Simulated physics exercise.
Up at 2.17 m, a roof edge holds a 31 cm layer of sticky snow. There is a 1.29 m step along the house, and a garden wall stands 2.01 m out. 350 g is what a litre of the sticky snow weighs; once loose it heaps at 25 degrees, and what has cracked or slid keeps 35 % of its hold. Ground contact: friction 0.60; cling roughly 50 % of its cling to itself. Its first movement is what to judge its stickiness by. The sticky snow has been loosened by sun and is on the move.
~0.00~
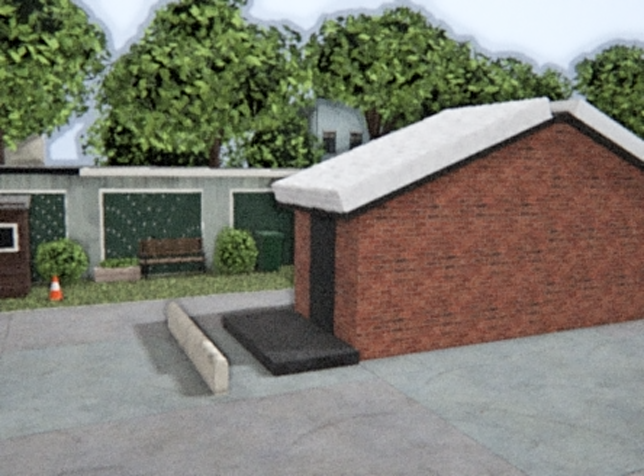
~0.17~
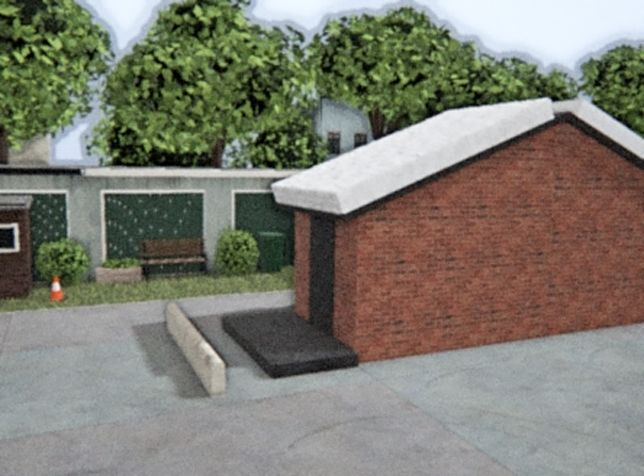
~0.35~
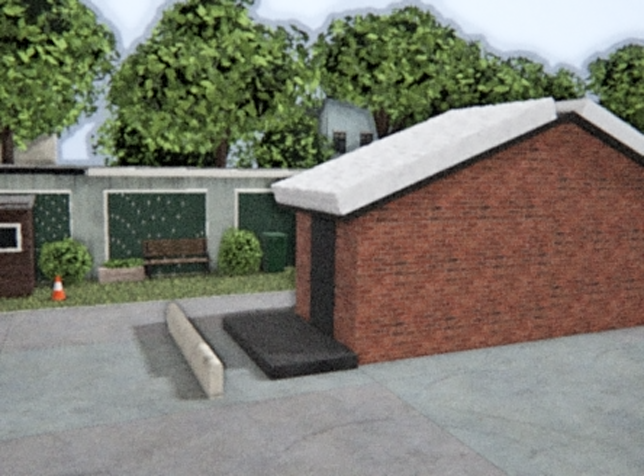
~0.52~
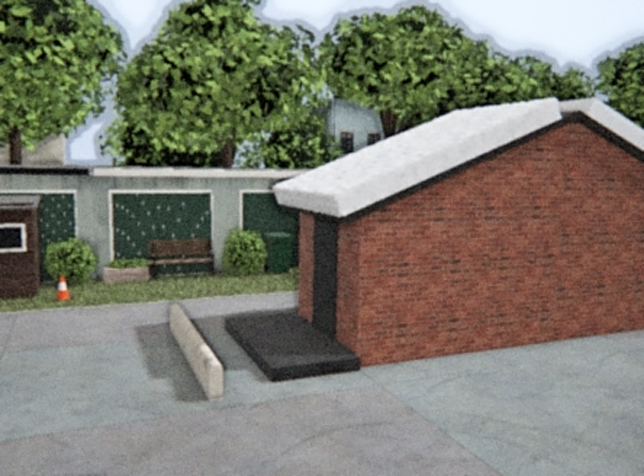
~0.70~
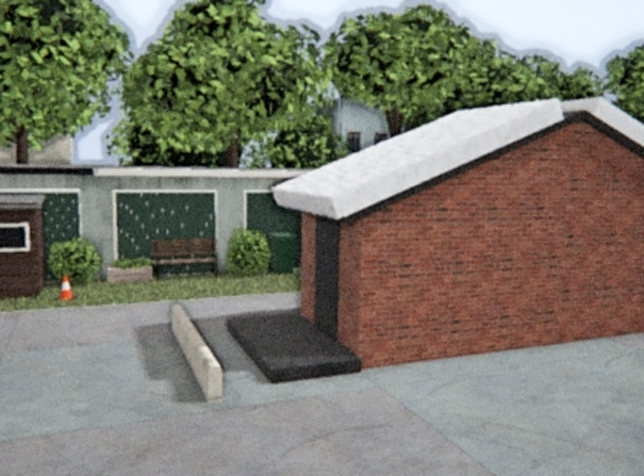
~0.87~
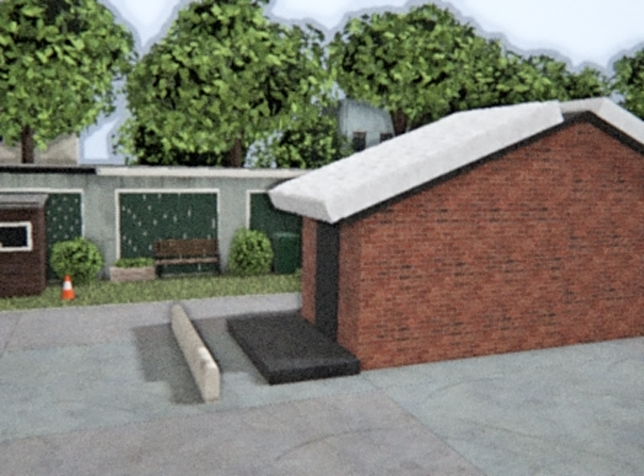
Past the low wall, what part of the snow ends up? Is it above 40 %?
No.
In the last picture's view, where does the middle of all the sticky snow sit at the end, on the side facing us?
Roughly pixel (228, 362) on the near face.
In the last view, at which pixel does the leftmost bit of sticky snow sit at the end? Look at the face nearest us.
Look roughly at (109, 403).
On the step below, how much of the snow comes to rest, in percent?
Estimate: Around 18 %.
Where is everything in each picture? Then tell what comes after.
The first picture shows leading edge of the sticky snow at (339, 191).
The second picture shows leading edge of the sticky snow at (337, 192), its middle shifted 7 mm, 1 % of it past the eaves, in one piece.
The third picture shows leading edge of the sticky snow at (336, 193), its middle shifted 2.4 cm, 1 % of it past the eaves, in one piece.
The fourth picture shows leading edge of the sticky snow at (335, 195), its middle shifted 5.6 cm, 2 % of it past the eaves, in one piece.
The fifth picture shows leading edge of the sticky snow at (332, 197), its middle shifted 11 cm, 4 % of it past the eaves, in one piece.
The sixth picture shows leading edge of the sticky snow at (326, 200), its middle shifted 19 cm, 6 % of it past the eaves, in one piece.
After 1.25 s, all is still on the roof and 0 % is past the low wall.
After 1.70 s, 88 % is still on the roof and 0 % is past the low wall.
After 2.15 s, 71 % is still on the roof and 0 % is past the low wall.
After 2.60 s, 47 % is still on the roof and 0 % is past the low wall.
After 4.70 s, at the end, none is still on the roof and 29 % is past the low wall.
